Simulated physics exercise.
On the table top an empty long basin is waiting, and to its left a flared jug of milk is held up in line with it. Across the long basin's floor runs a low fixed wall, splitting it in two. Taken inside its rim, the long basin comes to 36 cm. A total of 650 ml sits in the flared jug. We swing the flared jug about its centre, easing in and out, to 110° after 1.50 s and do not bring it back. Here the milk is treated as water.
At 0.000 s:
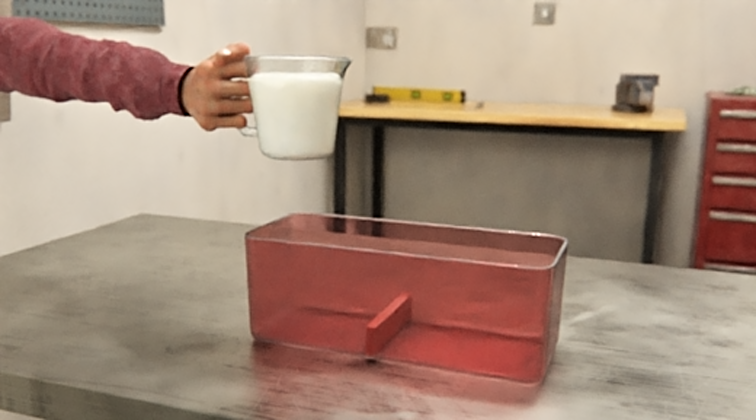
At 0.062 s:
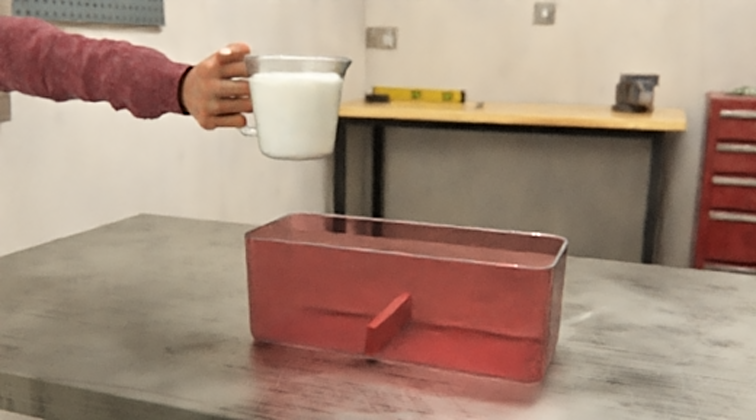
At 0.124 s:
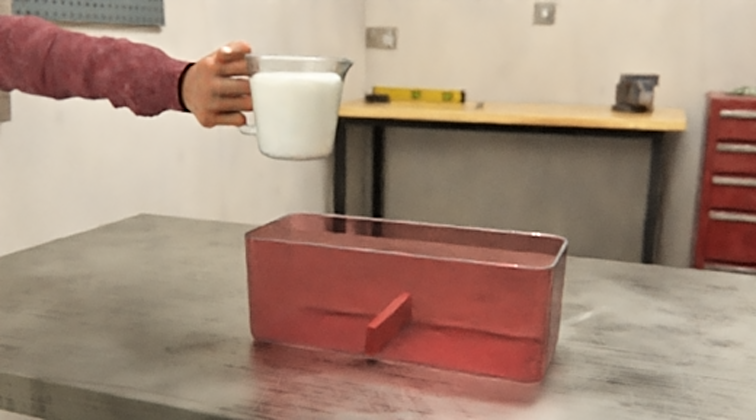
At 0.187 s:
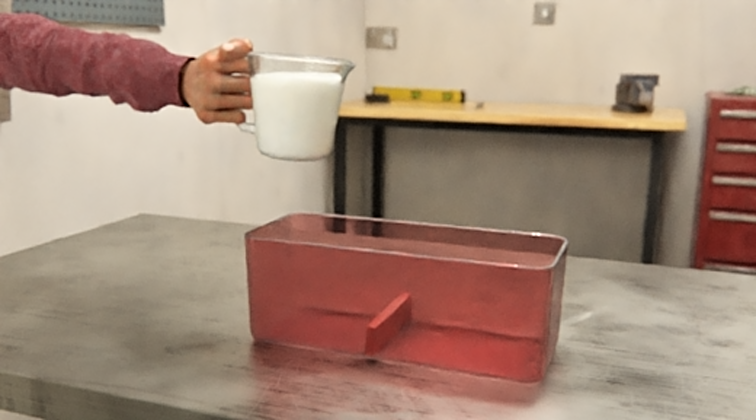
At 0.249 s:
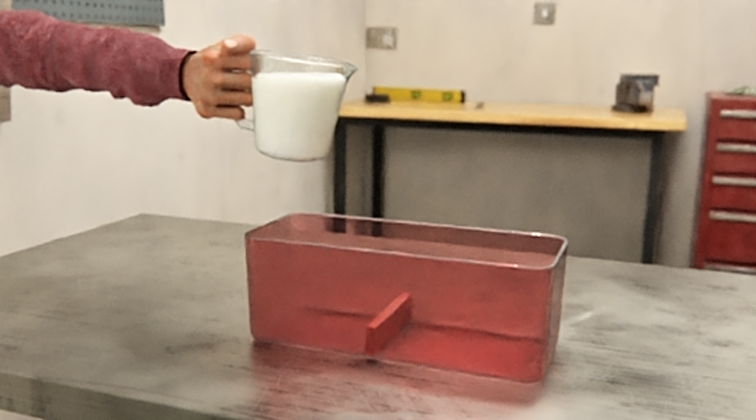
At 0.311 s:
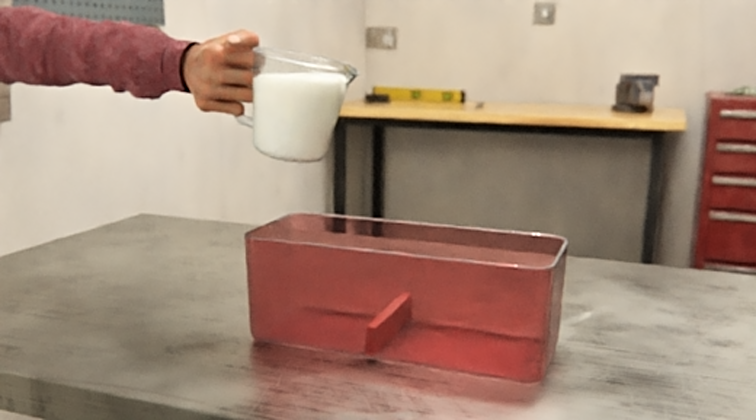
A hand in a dusky red sleeve reaches in from the left, holding a clear jug of white milk above a grey table, where a long, see-through red basin with a low red wall inside stands empty. Seen from slightly above in a pale-walled workshop, a wooden bench and red drawers stand behind. The hand slowly tilts the jug slightly rightward while the view stays still.
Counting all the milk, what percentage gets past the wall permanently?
The share past the wall is about 78 per cent.
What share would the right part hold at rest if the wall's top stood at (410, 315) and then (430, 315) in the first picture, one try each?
Try 1: 60 %; try 2: 20 %.
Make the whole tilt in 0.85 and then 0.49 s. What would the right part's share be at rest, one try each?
Respectively 70 and 55 %.
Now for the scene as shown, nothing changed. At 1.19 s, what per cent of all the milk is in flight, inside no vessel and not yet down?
Some 16 per cent.
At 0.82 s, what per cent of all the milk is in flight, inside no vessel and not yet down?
Near 18 per cent at that moment.
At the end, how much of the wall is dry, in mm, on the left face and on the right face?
The left comes to roughly 28 mm and the right to roughly 16 mm.
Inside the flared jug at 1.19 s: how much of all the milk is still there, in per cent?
About 16 % is still there.
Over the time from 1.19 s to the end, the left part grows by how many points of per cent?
About 16 percent.
By 0.82 s the tilt is 63° and 76 per cent is still to pour, 0 is left of the wall and 7 right of it.
By 1.19 s the tilt is 99° and 16 per cent is still to pour, 5 is left of the wall and 63 right of it.
By 1.58 s the tilt is 110° and 0 per cent is still to pour, 19 is left of the wall and 80 right of it.
By 2.00 s the tilt is 110° and 0 per cent is still to pour, 22 is left of the wall and 78 right of it.
At rest 22 per cent lies left of the wall, 78 right of it and 1 outside.
